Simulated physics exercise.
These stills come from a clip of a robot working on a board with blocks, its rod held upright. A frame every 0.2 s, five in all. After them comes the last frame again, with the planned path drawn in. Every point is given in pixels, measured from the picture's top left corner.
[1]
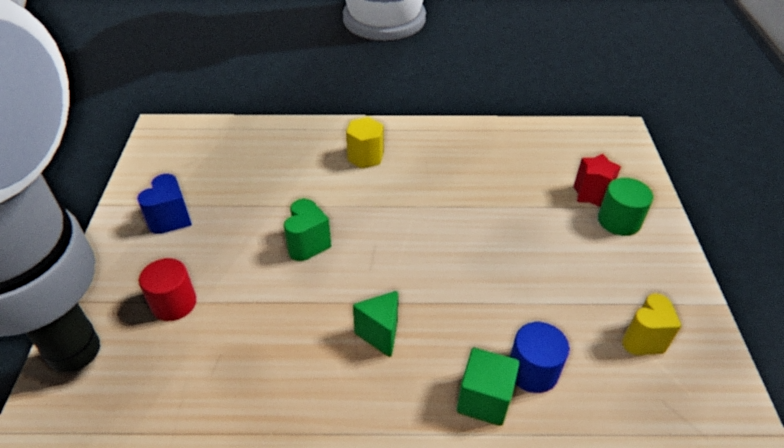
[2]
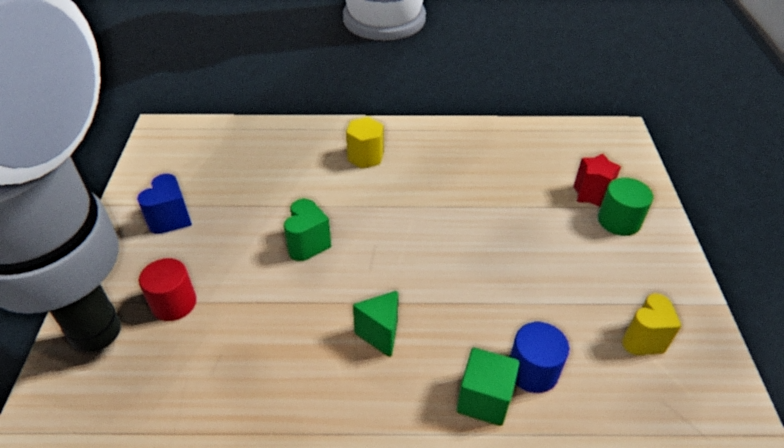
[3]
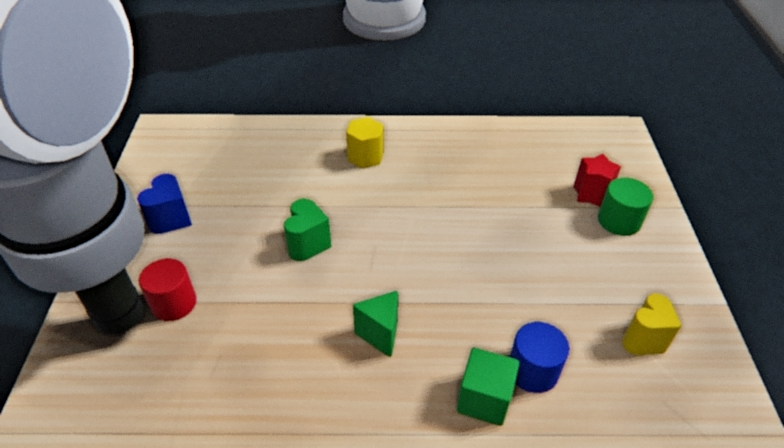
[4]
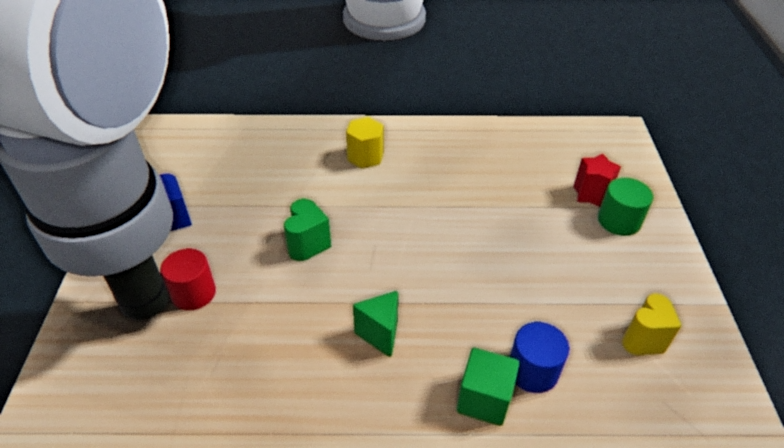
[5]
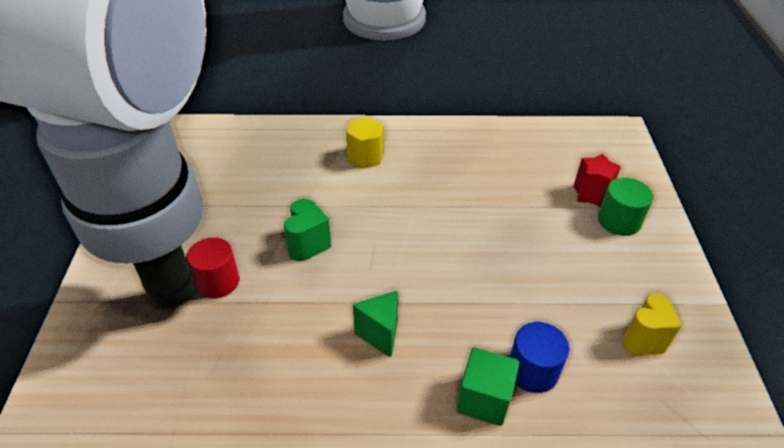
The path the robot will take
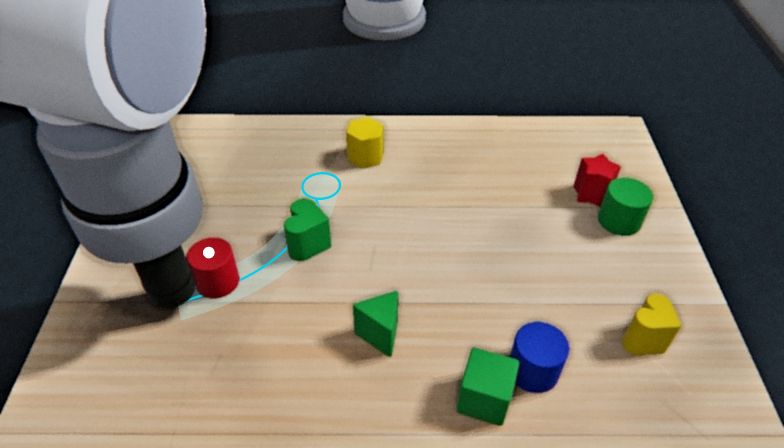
A grey and white robot arm with a black rod works at the left of a pale wooden board on a dark surface, viewed from above at an angle. Red, blue, green and yellow blocks lie scattered across the board, the red cylinder at left. The rod moves rightward, meets the cylinder and pushes it right and slightly up, while the other blocks and the camera stay still.
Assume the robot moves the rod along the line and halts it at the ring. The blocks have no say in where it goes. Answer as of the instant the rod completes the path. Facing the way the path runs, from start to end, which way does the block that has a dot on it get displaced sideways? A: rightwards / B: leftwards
B - leftwards.
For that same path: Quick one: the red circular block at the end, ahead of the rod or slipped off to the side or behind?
My guess is it keeps its place ahead of the rod.
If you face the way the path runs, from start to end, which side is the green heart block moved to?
To the path's right.
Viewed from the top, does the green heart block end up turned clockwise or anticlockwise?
Top view: Clockwise.
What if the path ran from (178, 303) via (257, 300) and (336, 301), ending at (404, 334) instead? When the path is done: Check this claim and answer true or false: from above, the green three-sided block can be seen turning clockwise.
The statement is correct.
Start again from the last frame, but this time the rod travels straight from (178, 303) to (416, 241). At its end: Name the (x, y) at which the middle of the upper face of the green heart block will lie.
Expect it around (329, 201).
Drawn move, from (178, 303) by way of (251, 275) and (301, 232) to (321, 186); the dot is on the red circular block.
The first path, step by step. One third of the way, rod (249, 262); red circular block (271, 217); green heart block (310, 214).
Two thirds of the way, rod (299, 219); red circular block (299, 174); green heart block (343, 198), turned 45° clockwise.
At the end, rod (320, 174); red circular block (301, 136); green heart block (350, 195), turned 70° clockwise; yellow hexagonal block still.
